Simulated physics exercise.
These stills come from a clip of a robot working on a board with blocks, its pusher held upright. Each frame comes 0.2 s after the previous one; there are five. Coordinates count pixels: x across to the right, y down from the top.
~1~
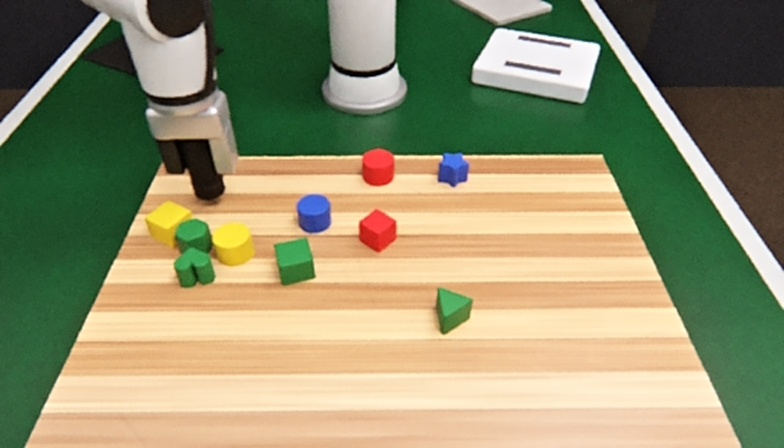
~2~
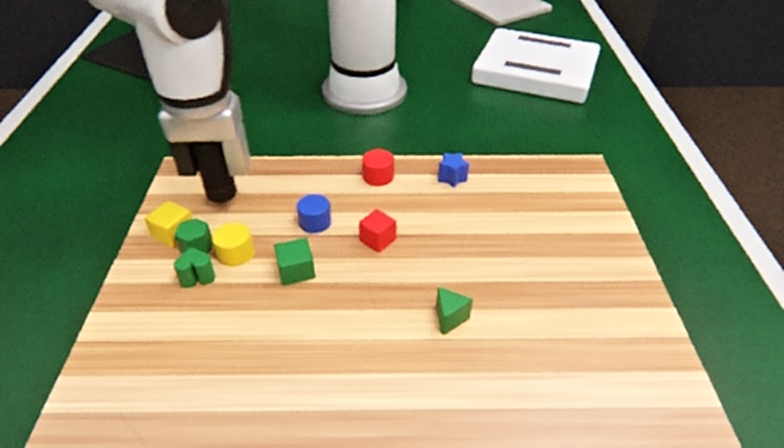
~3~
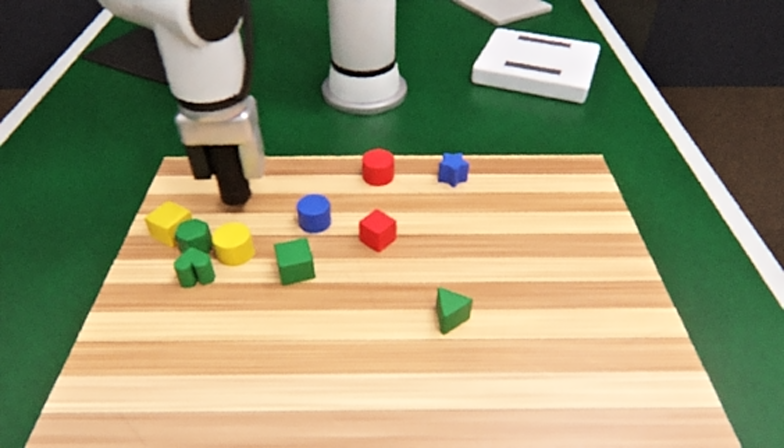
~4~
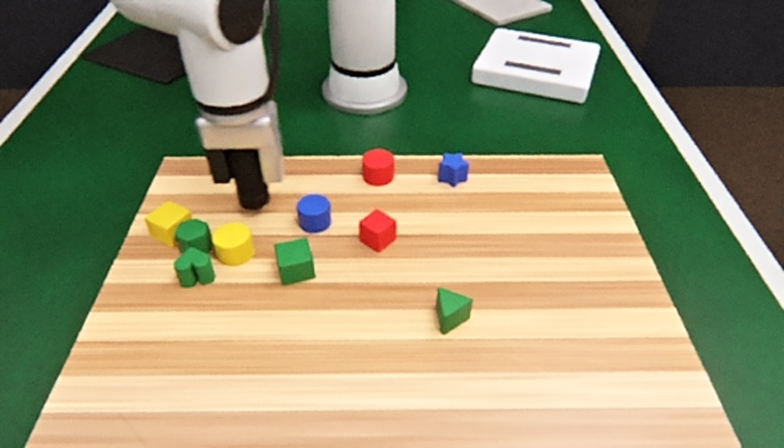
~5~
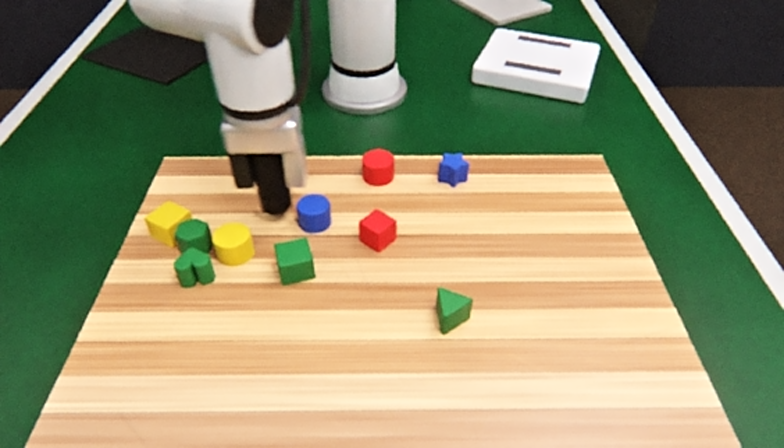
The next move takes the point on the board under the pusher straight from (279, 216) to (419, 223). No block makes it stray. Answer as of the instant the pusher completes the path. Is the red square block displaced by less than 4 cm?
No, that is not what happens.
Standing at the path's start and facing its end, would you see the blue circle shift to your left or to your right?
Answer: Rightward.
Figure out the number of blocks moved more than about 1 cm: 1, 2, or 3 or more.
Most likely two.
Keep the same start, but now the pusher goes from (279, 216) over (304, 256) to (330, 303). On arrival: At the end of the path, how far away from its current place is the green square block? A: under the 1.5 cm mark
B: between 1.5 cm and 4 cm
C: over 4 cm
C - over 4 cm.
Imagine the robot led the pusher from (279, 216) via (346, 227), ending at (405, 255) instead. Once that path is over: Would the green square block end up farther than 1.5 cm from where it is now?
Final answer: No.
What follows on the original path. One third of the way, pusher (324, 209); blue circle (351, 210).
Two thirds of the way, pusher (372, 211); blue circle (391, 220); red square block (409, 239).
At the end, pusher (419, 213); yellow circle not moved; blue circle (421, 227); red square block (416, 251), turned 35° clockwise.
